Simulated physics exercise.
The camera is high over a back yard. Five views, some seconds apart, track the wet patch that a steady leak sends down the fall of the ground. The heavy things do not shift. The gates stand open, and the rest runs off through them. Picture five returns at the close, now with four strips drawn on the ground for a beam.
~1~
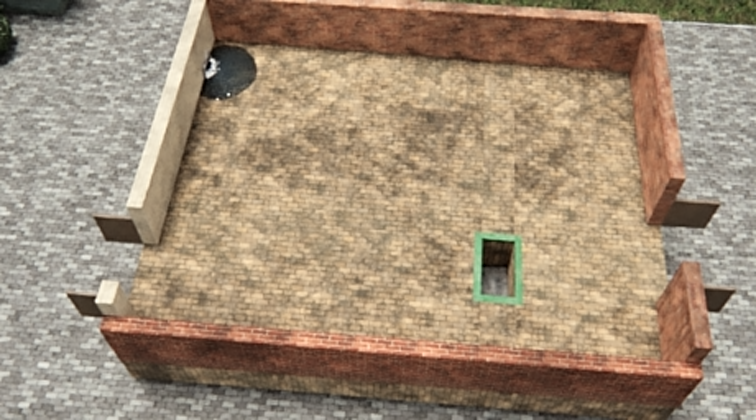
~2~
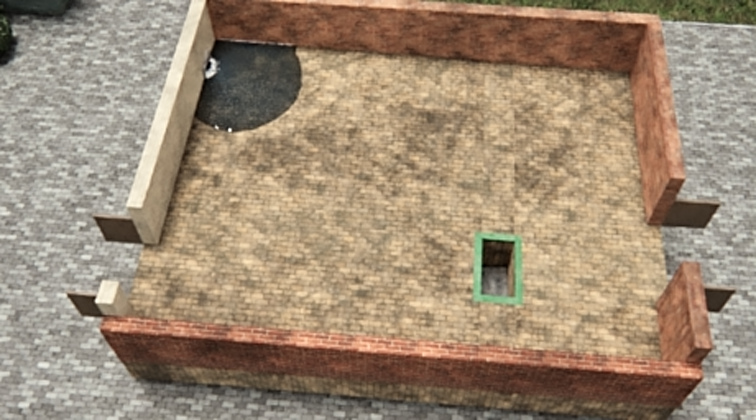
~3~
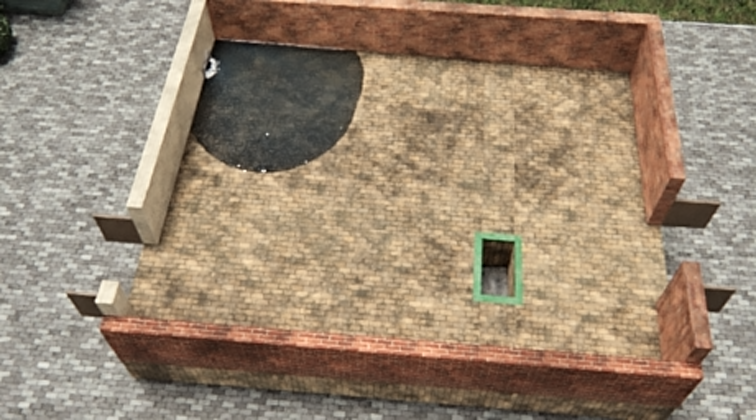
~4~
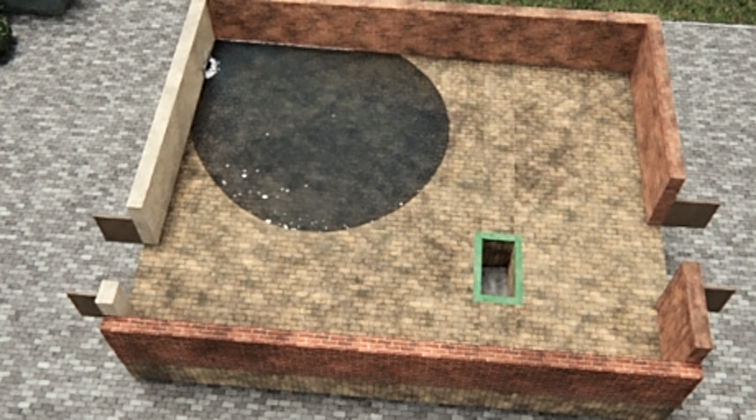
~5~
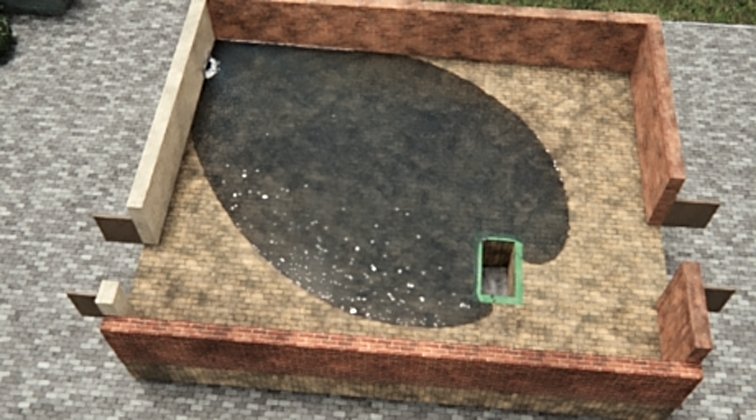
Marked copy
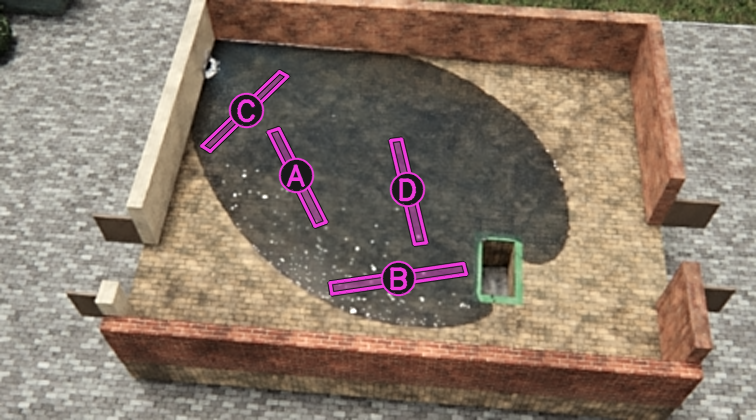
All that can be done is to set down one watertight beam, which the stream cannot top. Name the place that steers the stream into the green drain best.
Go for B.
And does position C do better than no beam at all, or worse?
Position C is worse.
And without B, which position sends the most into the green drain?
That would be A.
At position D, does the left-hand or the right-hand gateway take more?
More leaves on the right.
On the marked copy, A from (273, 130) to (320, 224); B from (330, 288) to (464, 268); C from (206, 148) to (283, 74); D from (396, 139) to (420, 243).
If A is chosen, about 26 % of the stream goes into the green drain, about 72 % out by the gates.
If B is chosen, about 51 % of the stream goes into the green drain, about 46 % out by the gates.
If C is chosen, about 15 % of the stream goes into the green drain, about 81 % out by the gates.
If D is chosen, about 10 % of the stream goes into the green drain, about 88 % out by the gates.
